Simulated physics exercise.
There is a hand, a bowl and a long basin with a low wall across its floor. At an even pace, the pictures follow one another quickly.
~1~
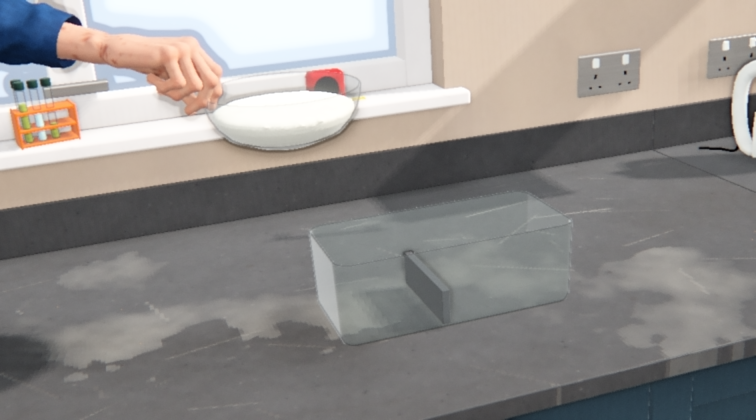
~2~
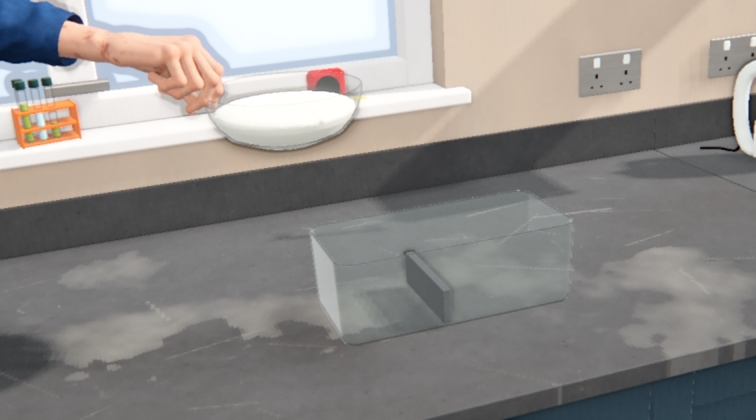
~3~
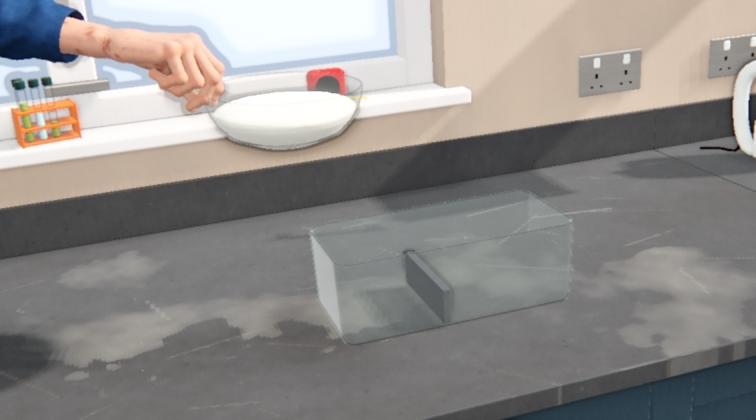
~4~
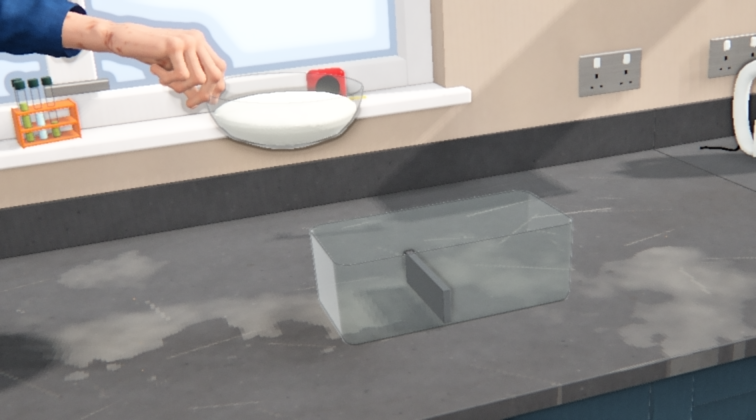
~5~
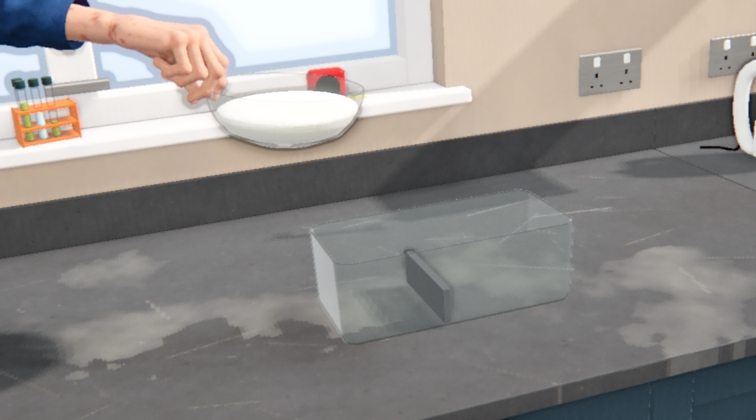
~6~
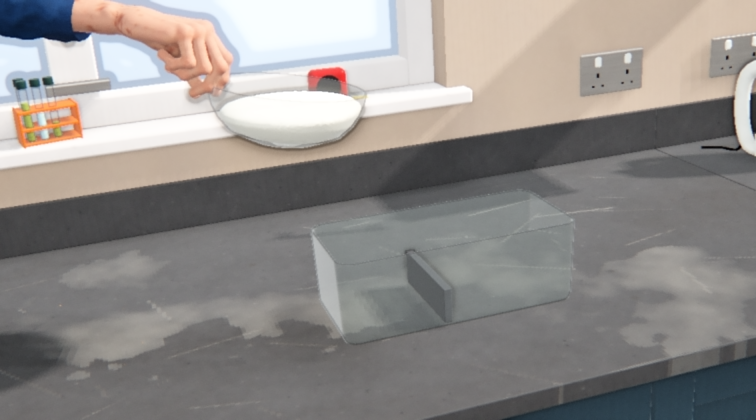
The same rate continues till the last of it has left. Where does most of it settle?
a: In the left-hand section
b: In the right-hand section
a.
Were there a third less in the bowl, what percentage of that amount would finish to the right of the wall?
Roughly 5 percent.
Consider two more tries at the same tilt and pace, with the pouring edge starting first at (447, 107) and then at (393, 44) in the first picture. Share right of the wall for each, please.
In order, some 95 and 80 percent.
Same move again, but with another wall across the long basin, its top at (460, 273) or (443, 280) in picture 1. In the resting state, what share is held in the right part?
It would come to roughly 10 per cent the first time and roughly 15 per cent the second.
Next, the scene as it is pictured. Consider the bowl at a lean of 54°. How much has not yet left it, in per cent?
About 50 per cent.
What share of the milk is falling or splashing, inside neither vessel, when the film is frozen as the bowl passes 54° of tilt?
Roughly 35 per cent.
A moment on, the tilt is 54° and 51 per cent is still to pour, 10 is left of the wall and 4 right of it.
Next, the tilt is 85° and 4 per cent is still to pour, 56 is left of the wall and 30 right of it.
Then the tilt is 95° and 0 per cent is still to pour, 68 is left of the wall and 31 right of it.
Later the tilt is 95° and 0 per cent is still to pour, 68 is left of the wall and 31 right of it.
In the end 68 per cent lies left of the wall, 31 right of it and 1 outside.
